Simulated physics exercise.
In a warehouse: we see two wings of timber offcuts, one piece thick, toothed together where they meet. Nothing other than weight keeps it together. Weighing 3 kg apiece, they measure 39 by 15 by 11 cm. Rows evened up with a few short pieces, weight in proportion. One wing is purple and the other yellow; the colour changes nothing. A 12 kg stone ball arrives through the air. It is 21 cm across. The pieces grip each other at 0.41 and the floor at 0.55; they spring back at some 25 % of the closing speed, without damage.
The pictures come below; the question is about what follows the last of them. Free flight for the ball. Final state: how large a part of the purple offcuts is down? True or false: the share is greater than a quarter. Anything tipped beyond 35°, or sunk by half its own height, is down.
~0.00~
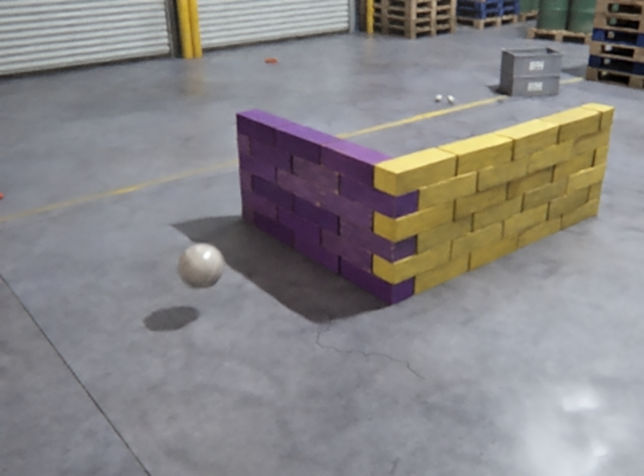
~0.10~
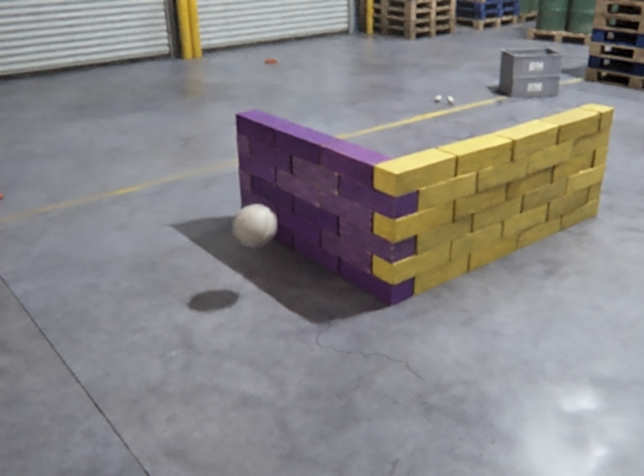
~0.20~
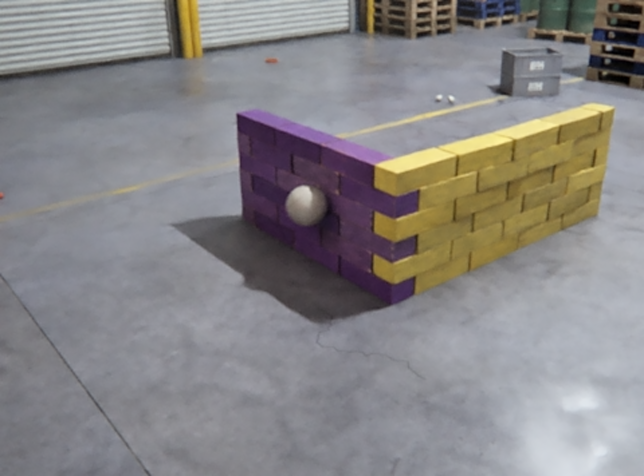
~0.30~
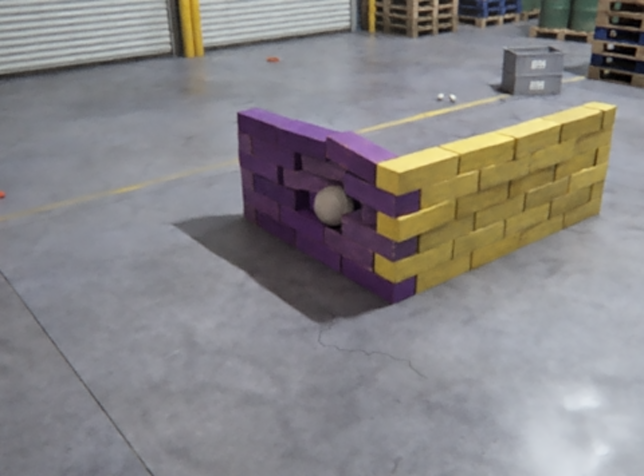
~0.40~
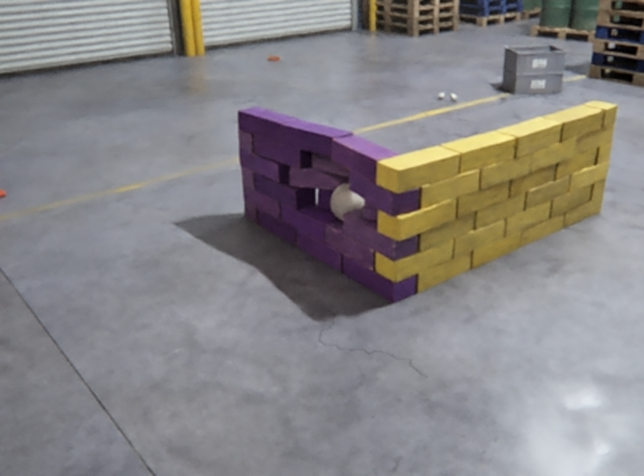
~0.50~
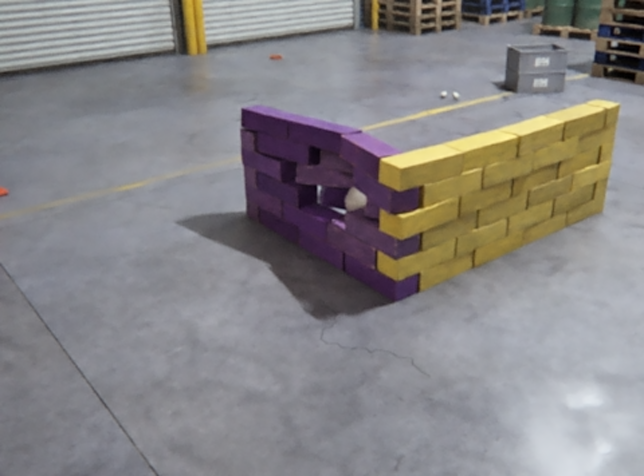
True.
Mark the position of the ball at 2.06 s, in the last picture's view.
Roughly (510, 196).
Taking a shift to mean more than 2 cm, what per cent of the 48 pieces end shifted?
I make it 20 per cent.
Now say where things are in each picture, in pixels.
In the first frame (each place is the centre of the face we see best), ball (201, 267) 62 cm from contact, 3.5 m/s; top purple offcut (254, 129); top yellow offcut (427, 175); all as stacked.
Ball (255, 226) 31 cm from contact, 3.2 m/s; top purple offcut (254, 130), in the second frame.
Ball (307, 206) after contact, 3.1 m/s; top purple offcut (255, 129), in the third frame.
Ball (334, 206) after contact, 1.7 m/s; top purple offcut (256, 128); steepest lean 6°, the offcut at (329, 169); 6 have shifted, in the fourth frame.
Ball (350, 202) after contact, 0.9 m/s; top purple offcut (258, 126); 8 have shifted, in the fifth frame.
Ball (365, 202) after contact, 1.0 m/s; top purple offcut (263, 124) tilted 5°; top yellow offcut (432, 171); steepest lean 16°, the offcut at (322, 194); 9 have shifted, in the sixth frame.
By 0.98 s, ball still moving; 6 of the 21 purple offcuts down (6 of 48 in all colours); top purple offcut tilted 43°, 9 cm lower; top yellow offcut tilted 8°.
By 2.06 s, ball still moving; 8 of the 21 purple offcuts down (8 of 48 in all colours); top purple offcut upside down; top yellow offcut tilted 12°.
When it is over (3.8 s), ball rolling away; 9 of the 21 purple offcuts down (10 of 48 in all colours); top purple offcut upside down; top yellow offcut on its side. That is 43 per cent. In pixels of the last frame, middles, top purple offcut near (317, 183), top yellow offcut near (295, 217).
